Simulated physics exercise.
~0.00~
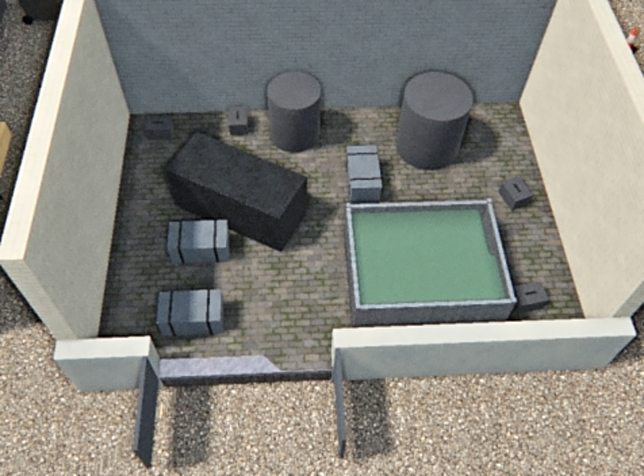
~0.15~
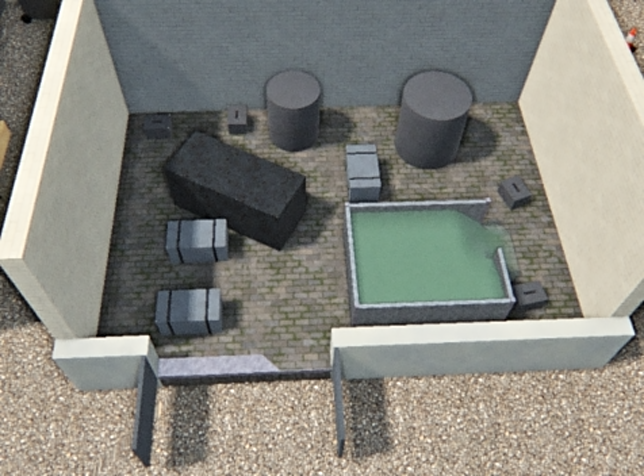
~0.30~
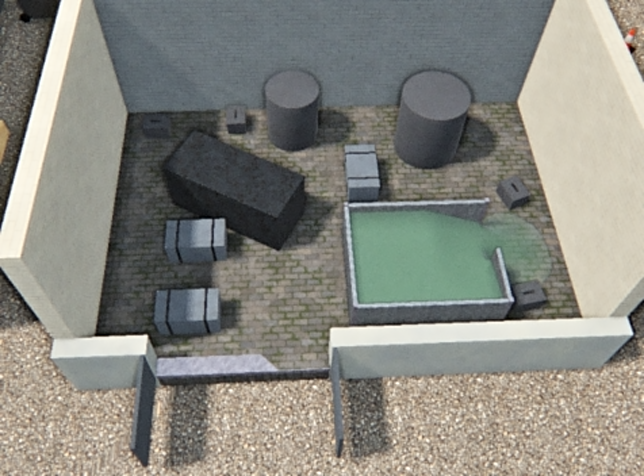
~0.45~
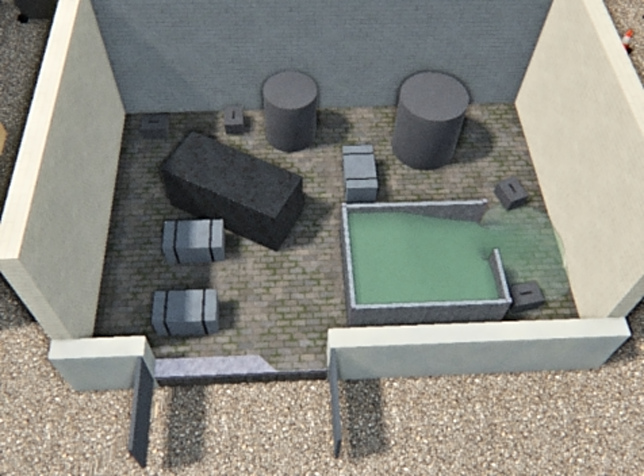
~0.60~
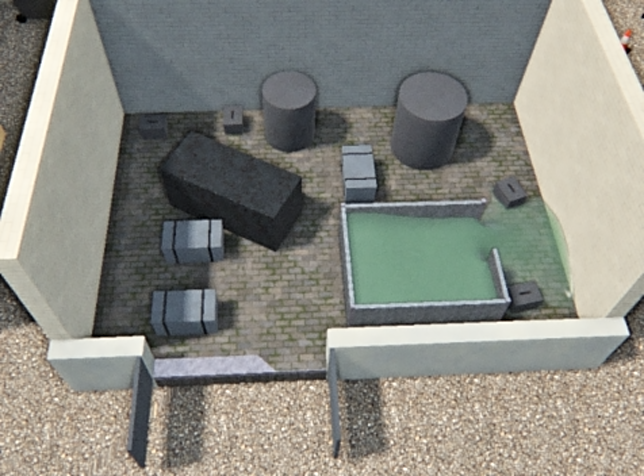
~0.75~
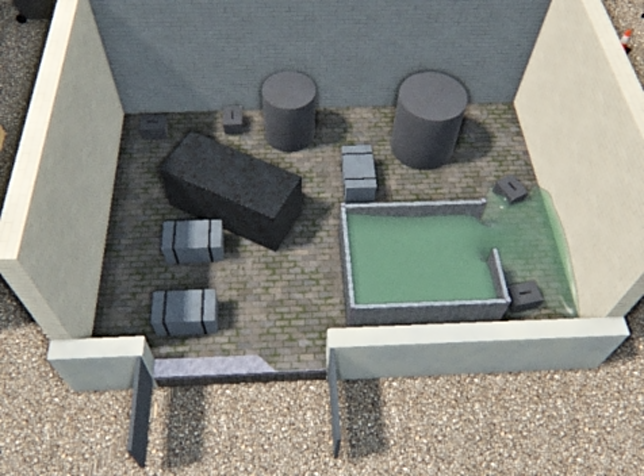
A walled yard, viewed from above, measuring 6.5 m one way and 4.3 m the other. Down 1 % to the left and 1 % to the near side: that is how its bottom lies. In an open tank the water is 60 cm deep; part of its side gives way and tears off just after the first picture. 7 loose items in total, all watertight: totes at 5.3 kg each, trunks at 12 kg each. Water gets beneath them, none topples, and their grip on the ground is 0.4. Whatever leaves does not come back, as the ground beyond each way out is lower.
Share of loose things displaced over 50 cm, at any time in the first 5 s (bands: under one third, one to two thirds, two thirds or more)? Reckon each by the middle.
I predict the proportion will never get to a third.
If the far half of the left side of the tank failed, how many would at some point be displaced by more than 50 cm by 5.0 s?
Then 3 of them would.
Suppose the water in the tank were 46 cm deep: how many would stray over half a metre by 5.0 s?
So the tally would be 1.
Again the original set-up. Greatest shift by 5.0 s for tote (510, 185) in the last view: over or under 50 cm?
Well, that one comes out beyond the limit.
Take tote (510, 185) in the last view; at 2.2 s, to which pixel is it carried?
Close to pixel (468, 99).
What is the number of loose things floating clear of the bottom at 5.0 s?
Count: 1.
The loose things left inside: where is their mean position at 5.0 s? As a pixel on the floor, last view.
Centred roughly on (279, 204).
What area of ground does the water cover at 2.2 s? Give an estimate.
Somewhere around 8.5 m2, roughly.
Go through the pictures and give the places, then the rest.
A tote at (517, 188) rests on the ground; a trunk at (198, 234) rests on the ground; 2.8 m2 under water; 0 of 7 have shifted, in the first frame.
A tote at (516, 188) rests on the ground; a trunk at (197, 233) rests on the ground; 3.2 m2 under water; 0 of 7 have shifted, in the second frame.
A tote at (515, 188), on the bottom; a trunk at (195, 233), on the bottom; 3.8 m2 under water; 0 of 7 have shifted, in the third frame.
A tote at (513, 189), on the bottom; a trunk at (193, 234), on the bottom; water covers 4.4 m2; 0 of 7 have shifted, in the fourth frame.
A tote at (512, 188), on the bottom; a trunk at (192, 234) rests on the ground; water covers 4.6 m2; 0 of 7 have shifted, in the fifth frame.
A tote at (512, 187), on the bottom, 4 cm from its start; a trunk at (192, 234) rests on the ground; water covers 4.8 m2; 0 of 7 have shifted, in the sixth frame.
After 1.1 s 0 of 7 are over 50 cm from their spots; 0 afloat.
After 2.2 s 1 of 7 are over 50 cm from their spots; 2 afloat.
After 3.5 s 1 of 7 are over 50 cm from their spots; 2 afloat.
After 5.0 s 1 of 7 are over 50 cm from their spots, and 1 have been at some point; 1 afloat.
